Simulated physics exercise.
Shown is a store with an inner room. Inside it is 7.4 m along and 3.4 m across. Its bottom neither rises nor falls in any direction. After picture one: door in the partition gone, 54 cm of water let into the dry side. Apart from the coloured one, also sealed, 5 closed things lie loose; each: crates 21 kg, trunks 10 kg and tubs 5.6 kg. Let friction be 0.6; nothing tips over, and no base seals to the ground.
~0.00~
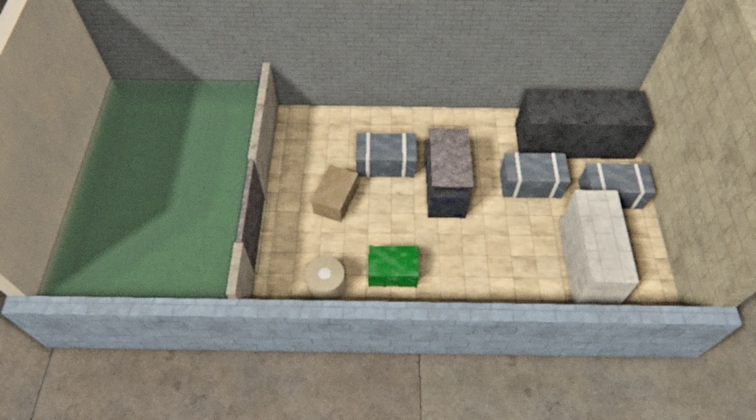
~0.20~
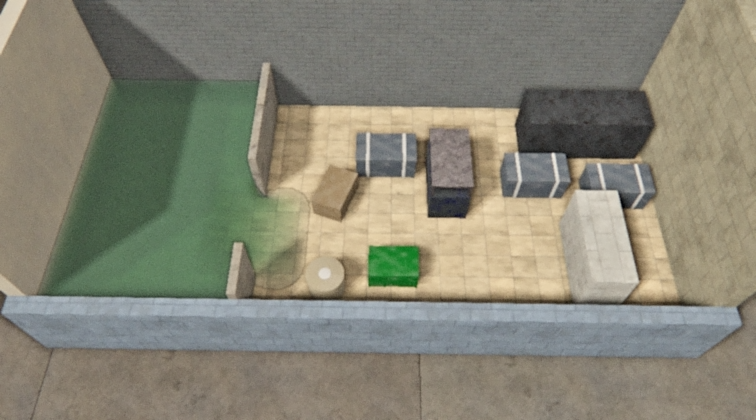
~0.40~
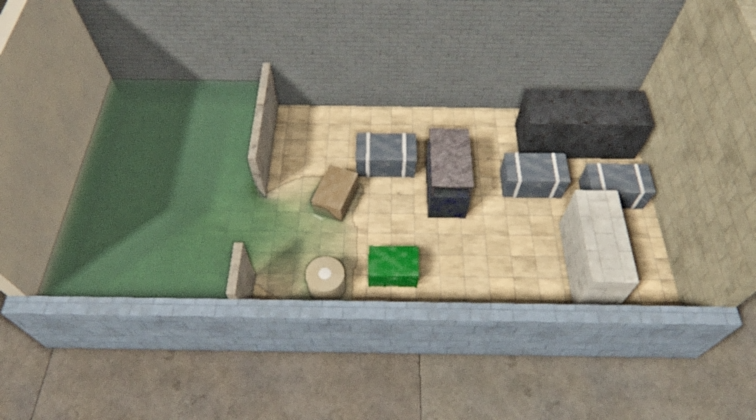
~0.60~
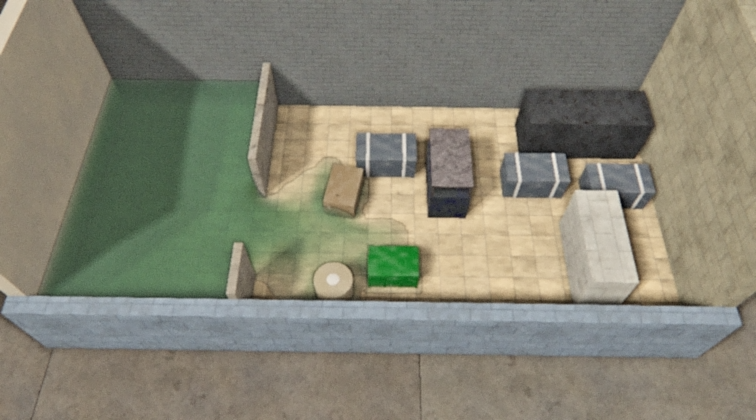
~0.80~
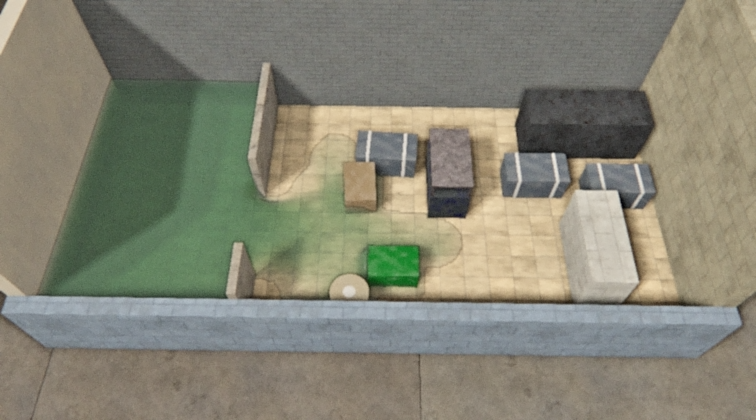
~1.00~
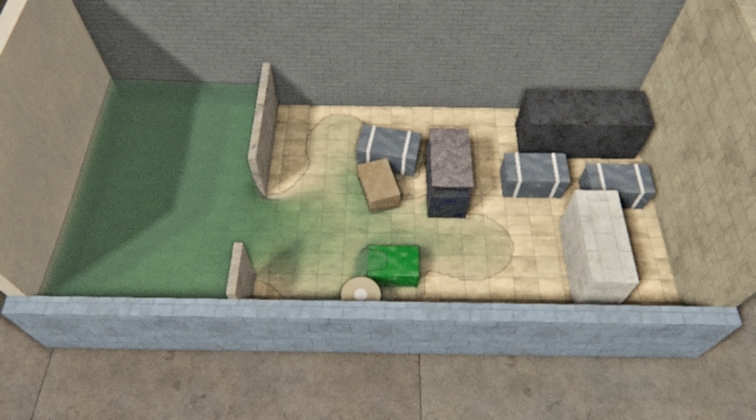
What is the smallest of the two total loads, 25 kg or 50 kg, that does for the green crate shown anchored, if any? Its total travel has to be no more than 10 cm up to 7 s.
Neither does.
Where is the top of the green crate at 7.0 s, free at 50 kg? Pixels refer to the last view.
Near (506, 265).
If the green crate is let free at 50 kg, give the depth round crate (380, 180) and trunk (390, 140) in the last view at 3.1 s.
Close to 14 and 7 centimetres.
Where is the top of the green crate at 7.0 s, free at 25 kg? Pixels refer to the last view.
Pixel estimate: Near (475, 134).
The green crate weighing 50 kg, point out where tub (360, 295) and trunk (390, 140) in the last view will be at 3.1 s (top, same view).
First near (566, 281), second near (481, 105).
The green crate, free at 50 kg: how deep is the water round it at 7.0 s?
Something like 18 centimetres.
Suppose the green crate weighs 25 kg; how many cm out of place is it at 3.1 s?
About 200 cm off its spot.
After 1.4 s the green crate would be 72 cm from its start with 25 kg and 20 cm from its start with 50 kg; 10 cm of water round it then.
After 3.1 s the green crate would be 184 cm from its start with 25 kg and 117 cm from its start with 50 kg; 15 cm of water round it then.
After 4.9 s the green crate would be 181 cm from its start with 25 kg and 126 cm from its start with 50 kg; 18 cm of water round it then.
After 7.0 s the green crate would be 218 cm from its start with 25 kg and 133 cm from its start with 50 kg; 18 cm of water round it then.
